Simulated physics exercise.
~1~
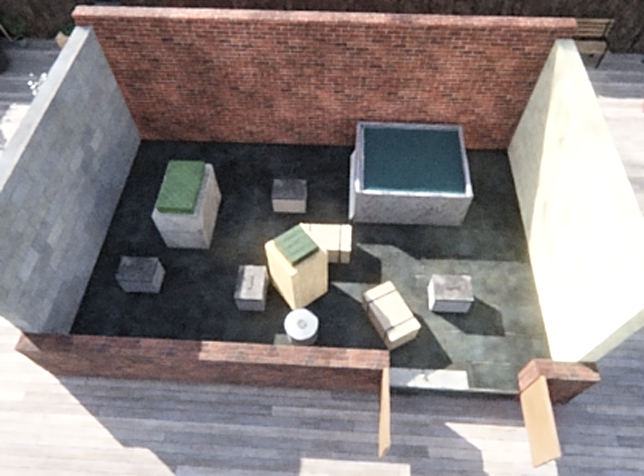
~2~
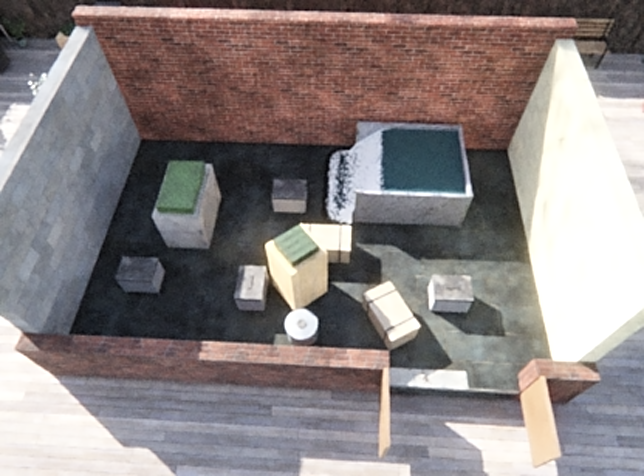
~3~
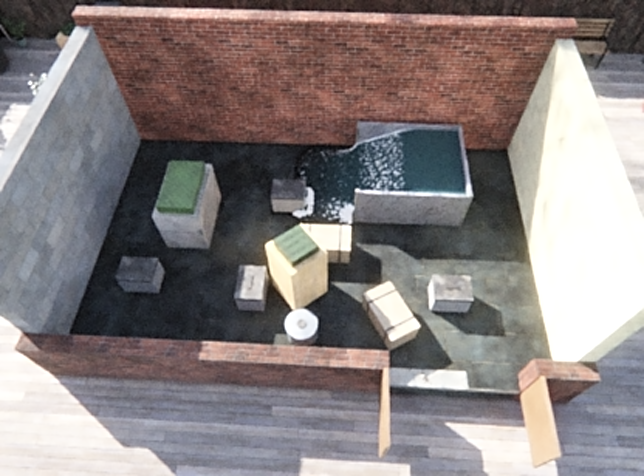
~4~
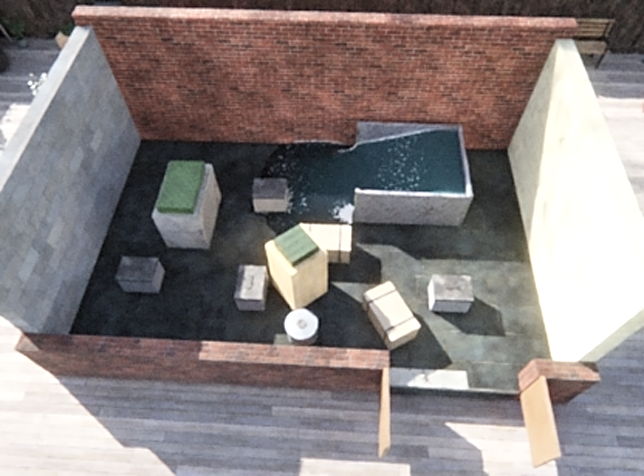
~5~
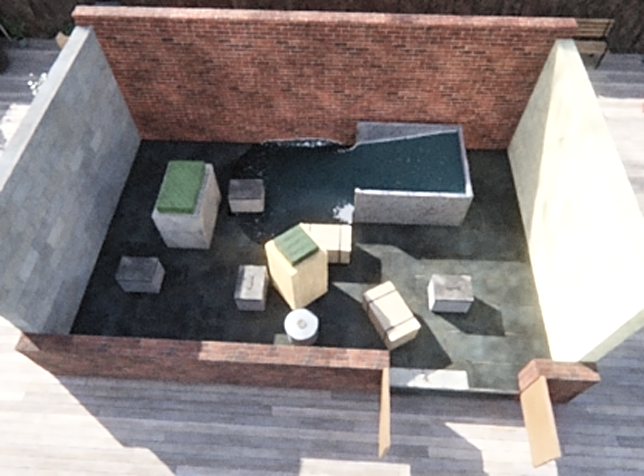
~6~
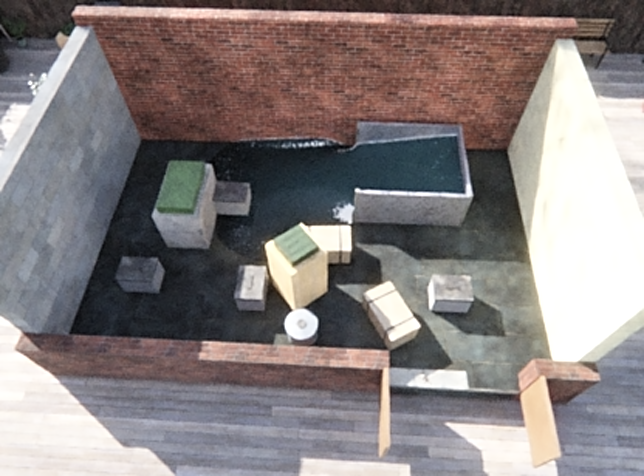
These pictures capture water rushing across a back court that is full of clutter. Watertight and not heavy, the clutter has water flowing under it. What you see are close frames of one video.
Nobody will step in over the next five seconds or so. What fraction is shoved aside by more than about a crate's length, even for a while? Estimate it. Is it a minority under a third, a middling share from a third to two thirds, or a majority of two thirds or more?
A middling share.
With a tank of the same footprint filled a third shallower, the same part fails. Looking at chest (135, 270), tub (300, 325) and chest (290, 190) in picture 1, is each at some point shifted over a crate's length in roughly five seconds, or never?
The first passed the mark, the next stayed below the mark, and the last passed the mark.
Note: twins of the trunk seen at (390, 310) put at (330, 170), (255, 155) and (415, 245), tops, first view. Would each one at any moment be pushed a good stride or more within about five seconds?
Displaced, displaced, stays put.
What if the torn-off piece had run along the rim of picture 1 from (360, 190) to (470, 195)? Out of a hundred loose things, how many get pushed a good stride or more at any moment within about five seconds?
By my reckoning, around 90 percent.
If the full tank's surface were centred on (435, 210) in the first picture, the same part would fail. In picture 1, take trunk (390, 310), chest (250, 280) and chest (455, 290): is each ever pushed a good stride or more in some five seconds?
The three, one by one: Short of that, past that mark and short of that.
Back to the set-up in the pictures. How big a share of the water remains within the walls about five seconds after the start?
I make it 100 per cent.
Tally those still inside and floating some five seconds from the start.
Exactly 4.
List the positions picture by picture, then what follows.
The first frame shows a chest at (289, 189), on the bottom; a trunk at (325, 237), on the bottom; 0 of 7 have shifted.
The second frame shows a chest at (289, 189), on the bottom; a trunk at (325, 237), on the bottom; 0 of 7 have shifted.
The third frame shows a chest at (289, 189), on the bottom; a trunk at (325, 237) rests on the ground; 0 of 7 have shifted.
The fourth frame shows a chest at (269, 188) rests on the ground, a stride from its start; a trunk at (325, 237), on the bottom; 1 of 7 have shifted.
The fifth frame shows a chest at (246, 189) rests on the ground, a stride from its start; a trunk at (325, 237) rests on the ground; 1 of 7 have shifted.
The sixth frame shows a chest at (231, 191) rests on the ground, a stride from its start; a trunk at (325, 238), on the bottom; 1 of 7 have shifted.
A moment on, 1 of 7 are well off their spots; 1 afloat.
Next, 2 of 7 are well off their spots; 1 afloat.
Later, 3 of 7 are well off their spots; 3 afloat.
In the end, 4 of 7 are well off their spots, and 4 have been at some point; 4 afloat.
